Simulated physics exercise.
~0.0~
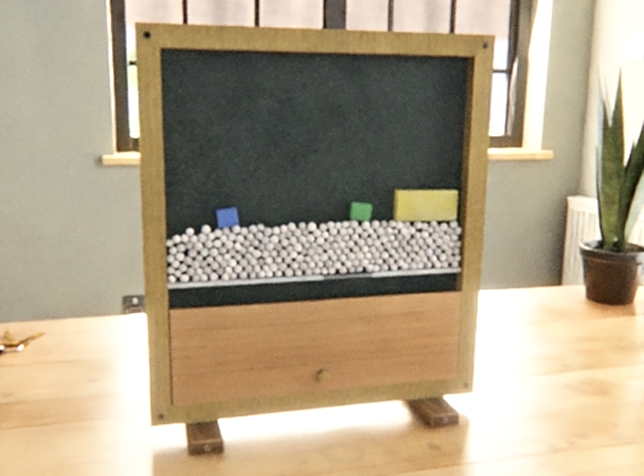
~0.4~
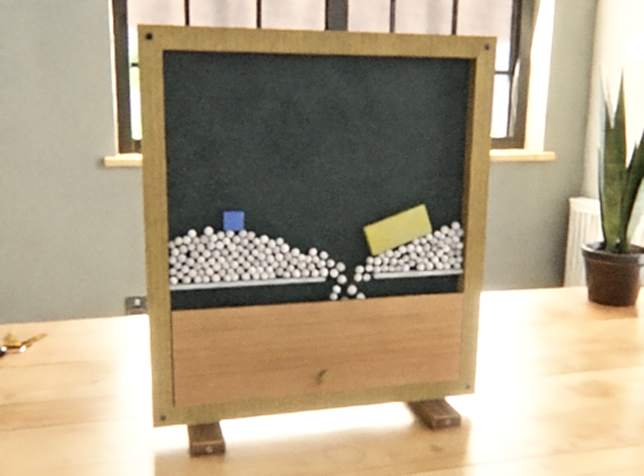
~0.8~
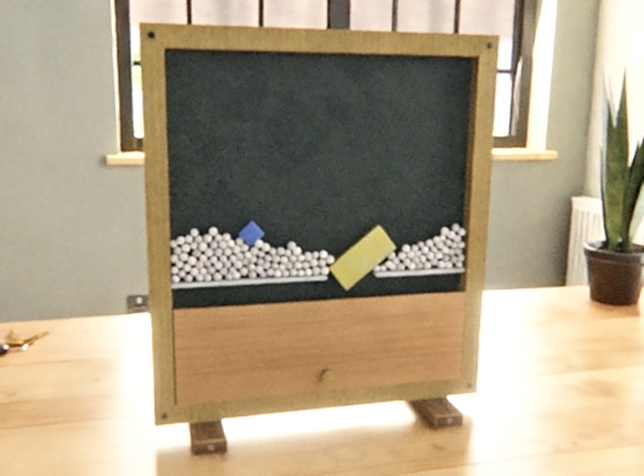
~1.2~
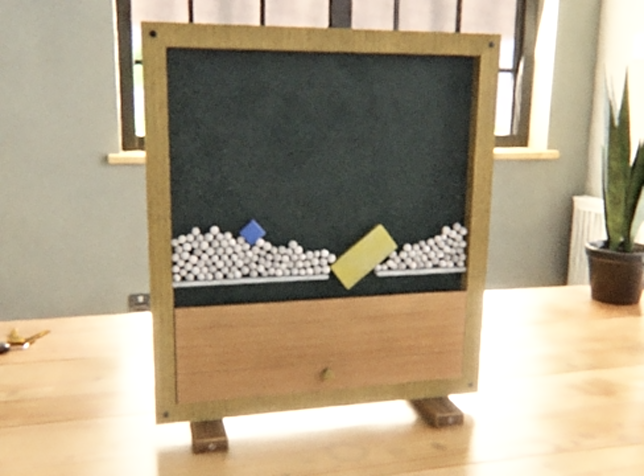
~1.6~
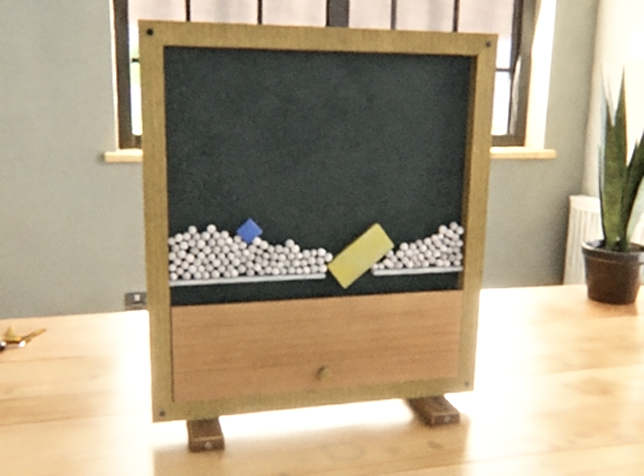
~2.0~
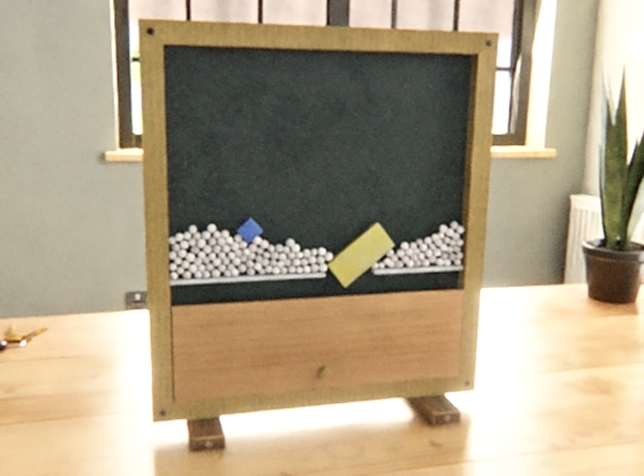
A framed case's white beads drain, the green block vanishes, and the yellow block lodges tilted in the gap.
